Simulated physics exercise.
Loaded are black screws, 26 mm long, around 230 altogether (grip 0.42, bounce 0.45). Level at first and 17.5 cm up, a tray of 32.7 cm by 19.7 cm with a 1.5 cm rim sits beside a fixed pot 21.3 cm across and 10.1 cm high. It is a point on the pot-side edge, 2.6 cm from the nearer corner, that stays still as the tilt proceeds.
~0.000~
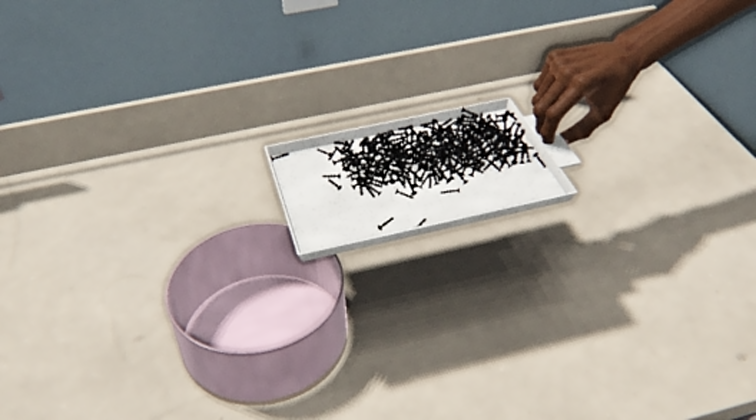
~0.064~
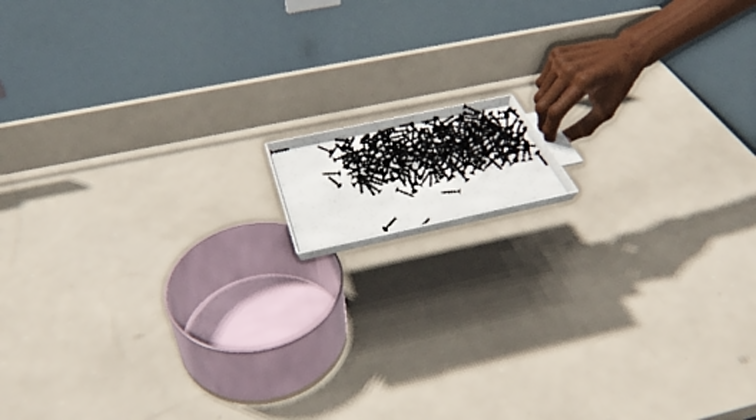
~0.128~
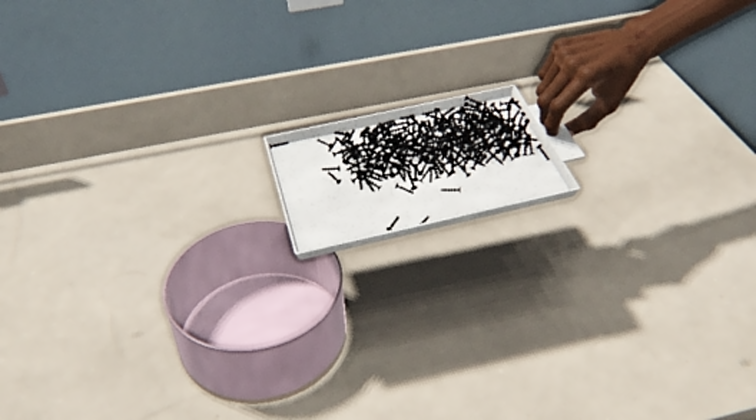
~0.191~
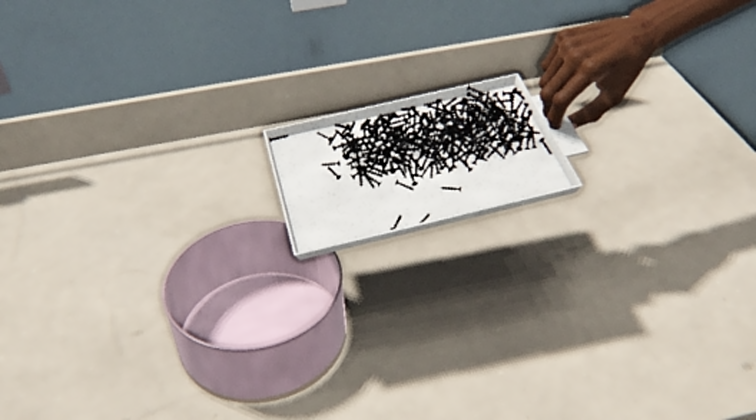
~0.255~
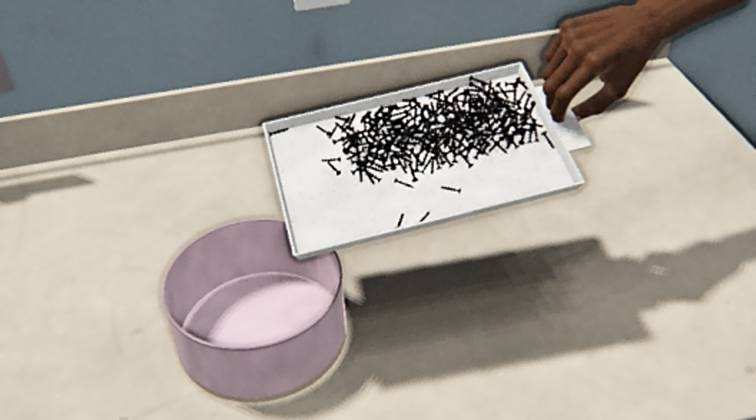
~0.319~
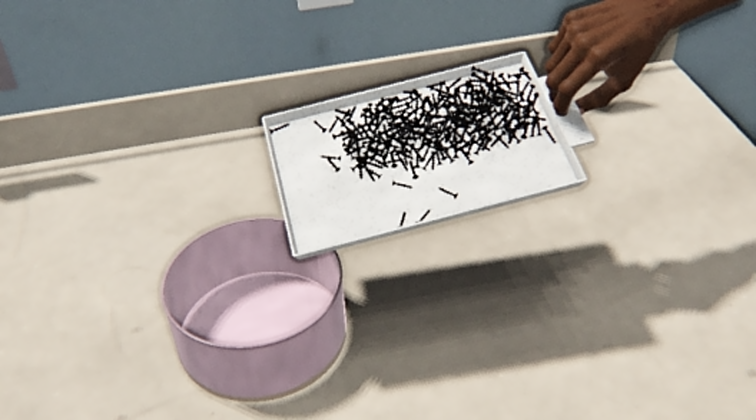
A hand held a white tray of black screws above a counter, beside a pinkish-purple pot, and steadily raised the tray's right side while the screws stayed bunched toward the back.
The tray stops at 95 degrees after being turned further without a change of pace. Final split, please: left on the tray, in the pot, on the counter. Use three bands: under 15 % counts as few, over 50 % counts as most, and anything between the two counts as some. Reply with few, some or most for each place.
Tray: Few, pot: Some, counter: Most.
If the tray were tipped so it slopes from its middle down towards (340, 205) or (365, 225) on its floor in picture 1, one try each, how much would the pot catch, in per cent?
I'd put it at about 95 per cent for the first tilt and about 80 per cent for the second.
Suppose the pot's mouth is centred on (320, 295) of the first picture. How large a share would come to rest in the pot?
About 70 per cent.
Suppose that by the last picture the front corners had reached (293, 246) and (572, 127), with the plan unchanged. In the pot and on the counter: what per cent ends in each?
Pot 75, counter 25.
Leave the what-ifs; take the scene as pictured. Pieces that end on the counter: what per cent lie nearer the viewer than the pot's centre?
Some 100 per cent.
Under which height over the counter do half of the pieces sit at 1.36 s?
Around 2 cm up.
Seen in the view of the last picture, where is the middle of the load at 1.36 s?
My estimate is roughly (369, 362).
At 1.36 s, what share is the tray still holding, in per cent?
Close to 35 in a hundred parts of the load.
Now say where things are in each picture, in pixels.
In the first frame, tray tilt 0 degrees, front corners at (301, 251) and (572, 191); middle of the pieces at (437, 150); pot at (255, 283).
In the second frame, tray tilt 1 degrees, front corners at (300, 250) and (573, 190); middle of the pieces at (438, 147).
In the third frame, tray tilt 4 degrees, front corners at (299, 250) and (575, 187), lowest corner left front; middle of the pieces at (438, 141).
In the fourth frame, tray tilt 8 degrees, front corners at (298, 251) and (577, 183), lowest corner left front; middle of the pieces at (439, 135).
In the fifth frame, tray tilt 12 degrees, front corners at (297, 251) and (579, 180), lowest corner left front; middle of the pieces at (441, 128).
In the sixth frame, tray tilt 16 degrees, front corners at (297, 252) and (582, 177), lowest corner left front; middle of the pieces at (442, 122); pot at (252, 277). The tray's pace is about 60 degrees a second.
After 0.94 s, tilt 53 degrees; the tray holds 90 %, the pot 0 %.
After 1.36 s, tilt 78 degrees; the tray holds 35 %, the pot 10 %.
After 1.85 s, tilt 95 degrees; the tray holds 0 %, the pot 25 %.
At rest (2.5 s), tray 0 %, pot 25 %, counter 75 %.
